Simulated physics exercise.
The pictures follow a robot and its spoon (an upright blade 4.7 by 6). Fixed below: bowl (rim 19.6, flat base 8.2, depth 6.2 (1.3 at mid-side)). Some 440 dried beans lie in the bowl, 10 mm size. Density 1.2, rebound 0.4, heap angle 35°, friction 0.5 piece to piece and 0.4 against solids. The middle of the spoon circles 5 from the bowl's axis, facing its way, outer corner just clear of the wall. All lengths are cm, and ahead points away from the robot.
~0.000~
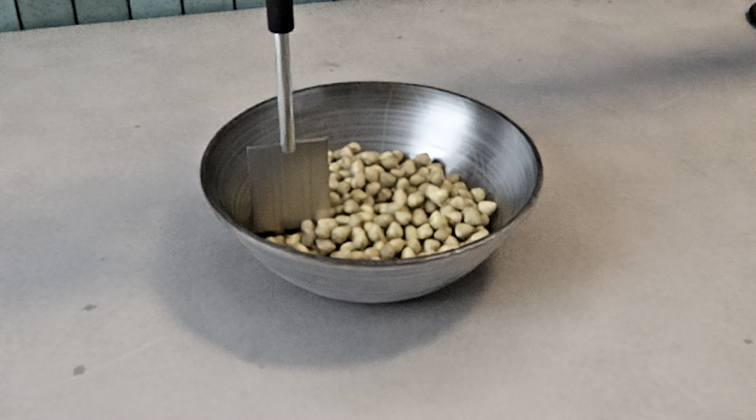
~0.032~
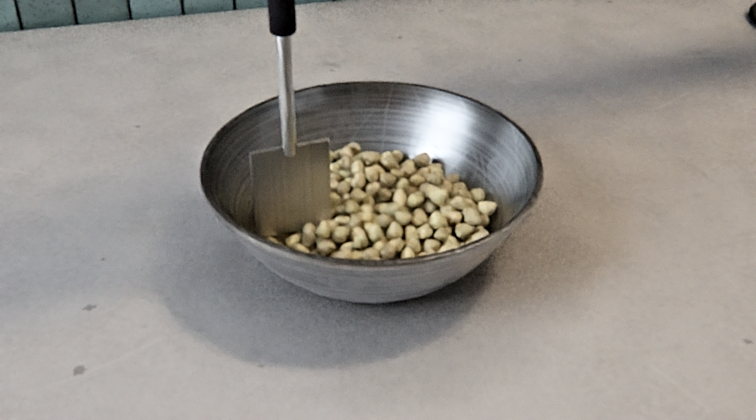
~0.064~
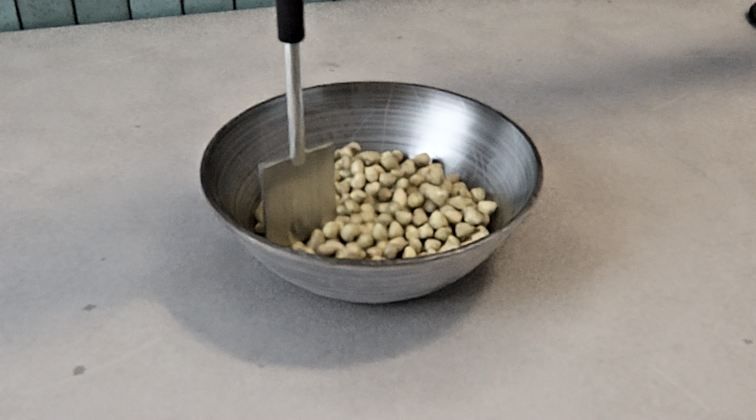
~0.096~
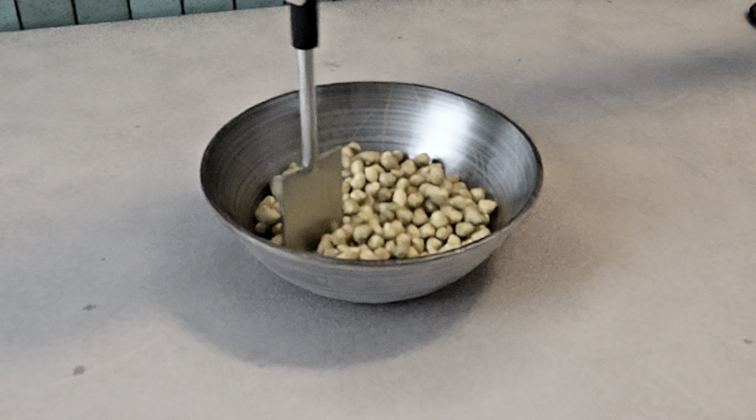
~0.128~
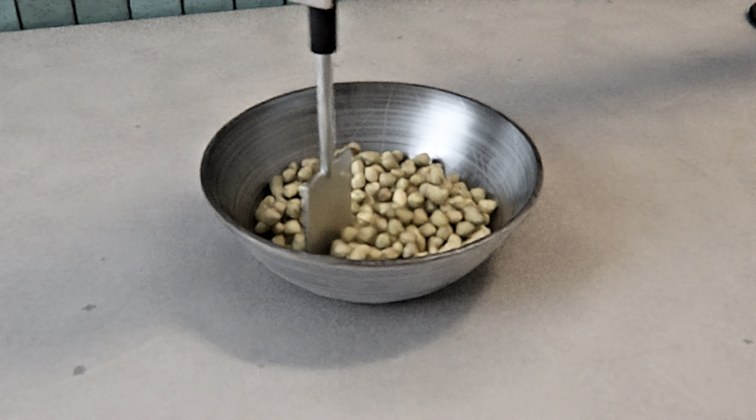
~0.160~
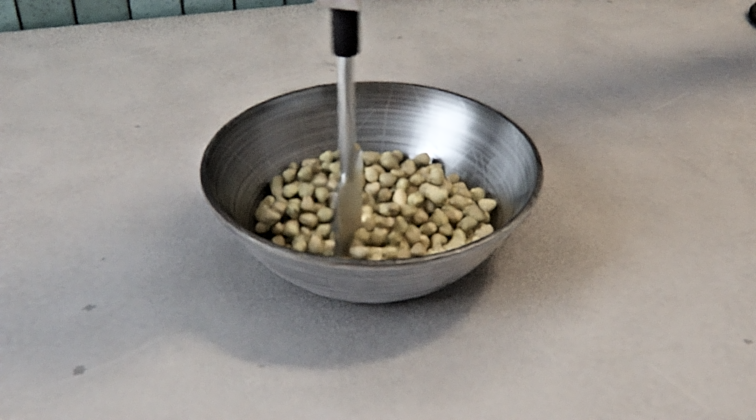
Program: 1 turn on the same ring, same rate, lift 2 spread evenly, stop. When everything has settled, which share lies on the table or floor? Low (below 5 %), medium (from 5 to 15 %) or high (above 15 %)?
A low share, below 5 %, ends on the table or floor.
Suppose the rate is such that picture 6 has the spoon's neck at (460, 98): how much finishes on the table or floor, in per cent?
About 10 per cent.
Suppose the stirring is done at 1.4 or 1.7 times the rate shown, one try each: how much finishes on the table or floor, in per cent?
Some 0 and 5 per cent.
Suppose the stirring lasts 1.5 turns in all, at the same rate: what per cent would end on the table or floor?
It would be near 0 per cent.
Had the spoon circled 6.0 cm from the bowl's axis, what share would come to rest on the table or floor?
It would be near 0 per cent.
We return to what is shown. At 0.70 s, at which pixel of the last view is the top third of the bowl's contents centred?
Around (340, 174).
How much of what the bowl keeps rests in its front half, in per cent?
About 40 per cent.
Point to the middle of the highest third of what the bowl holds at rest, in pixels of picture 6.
At about (350, 187).
By 0.43 s, 177° round, highest piece 6 above the table; 435 in the bowl.
By 0.70 s, 293° round, highest piece 7 above the table; 435 in the bowl.
By 1.03 s, 0° round, highest piece 5 above the table; 435 in the bowl.
By 1.73 s, 0° round, highest piece 5 above the table; 435 in the bowl.
Final count, 435 in the bowl. That is 0 % on the table or floor.
